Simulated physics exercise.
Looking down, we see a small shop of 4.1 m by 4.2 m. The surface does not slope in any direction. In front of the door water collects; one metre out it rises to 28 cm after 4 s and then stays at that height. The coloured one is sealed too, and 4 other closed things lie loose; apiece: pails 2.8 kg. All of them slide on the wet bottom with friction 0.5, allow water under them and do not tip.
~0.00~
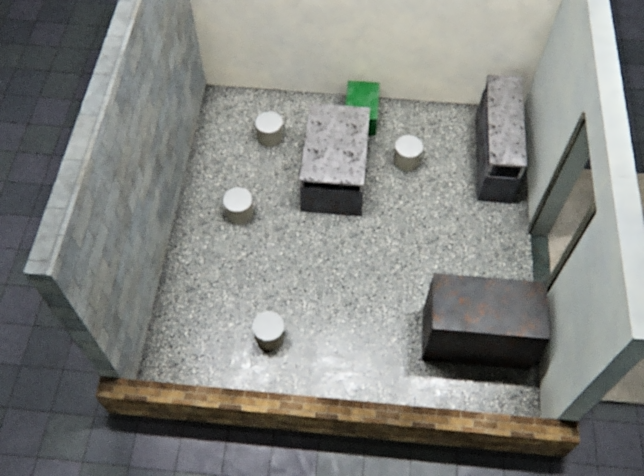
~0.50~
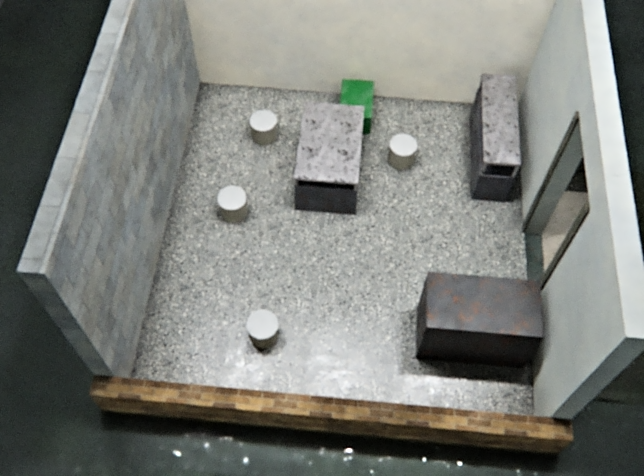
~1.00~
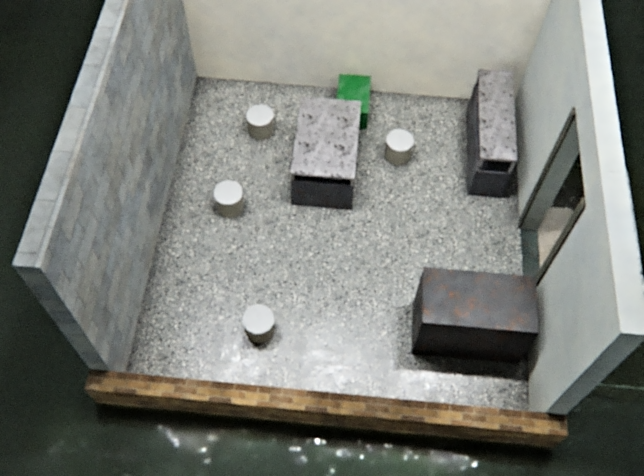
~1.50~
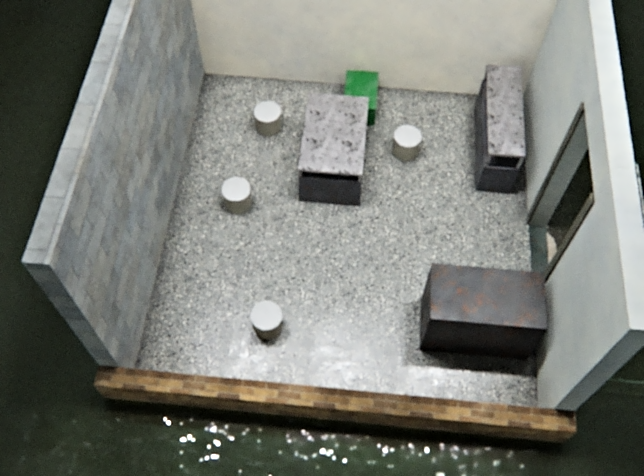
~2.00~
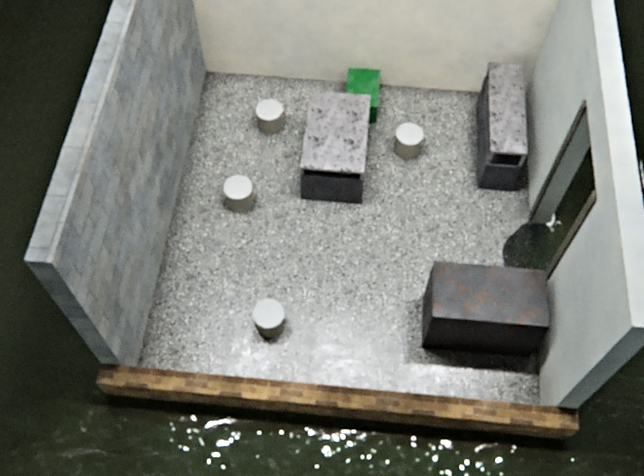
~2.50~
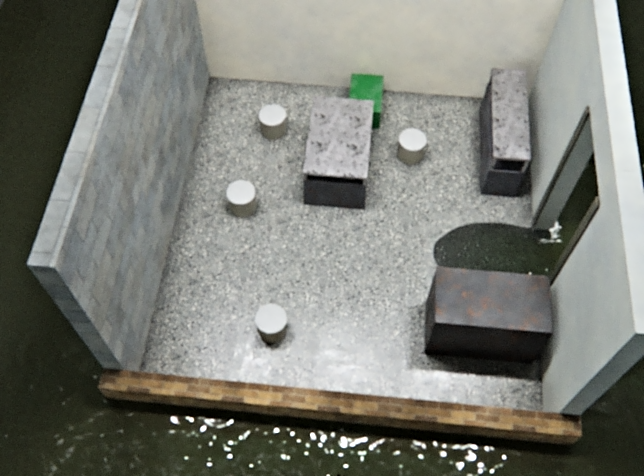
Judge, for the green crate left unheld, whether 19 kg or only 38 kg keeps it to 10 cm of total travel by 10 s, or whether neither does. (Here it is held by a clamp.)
Outcome: Only the large mass serves.
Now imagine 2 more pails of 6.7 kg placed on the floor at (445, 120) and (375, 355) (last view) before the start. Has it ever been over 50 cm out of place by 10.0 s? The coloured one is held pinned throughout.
First one: Beyond the limit; second one: Inside the limit.
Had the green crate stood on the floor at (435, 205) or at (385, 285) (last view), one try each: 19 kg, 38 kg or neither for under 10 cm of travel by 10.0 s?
For the first spot only the heavier suffices, for the second both come up short.
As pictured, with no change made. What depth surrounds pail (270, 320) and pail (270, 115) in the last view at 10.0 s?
5 and 4 cm.
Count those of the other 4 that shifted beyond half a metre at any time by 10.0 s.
That comes to 4.
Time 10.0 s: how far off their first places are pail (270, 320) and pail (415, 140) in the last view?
They've ended up 140 cm and 10 cm away, in that order.
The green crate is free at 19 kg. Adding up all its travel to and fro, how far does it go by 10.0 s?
Some 30 cm in all.
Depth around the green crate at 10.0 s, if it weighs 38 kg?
About 12 cm.
After 3.5 s the green crate would be 0 cm from its start with 19 kg and 0 cm from its start with 38 kg; 0 cm of water round it then.
After 4.5 s the green crate would be 0 cm from its start with 19 kg and 0 cm from its start with 38 kg; 1 cm of water round it then.
After 7.0 s the green crate would be 0 cm from its start with 19 kg and 0 cm from its start with 38 kg; 5 cm of water round it then.
After 10.0 s the green crate would be 12 cm from its start with 19 kg and 0 cm from its start with 38 kg; 12 cm of water round it then.
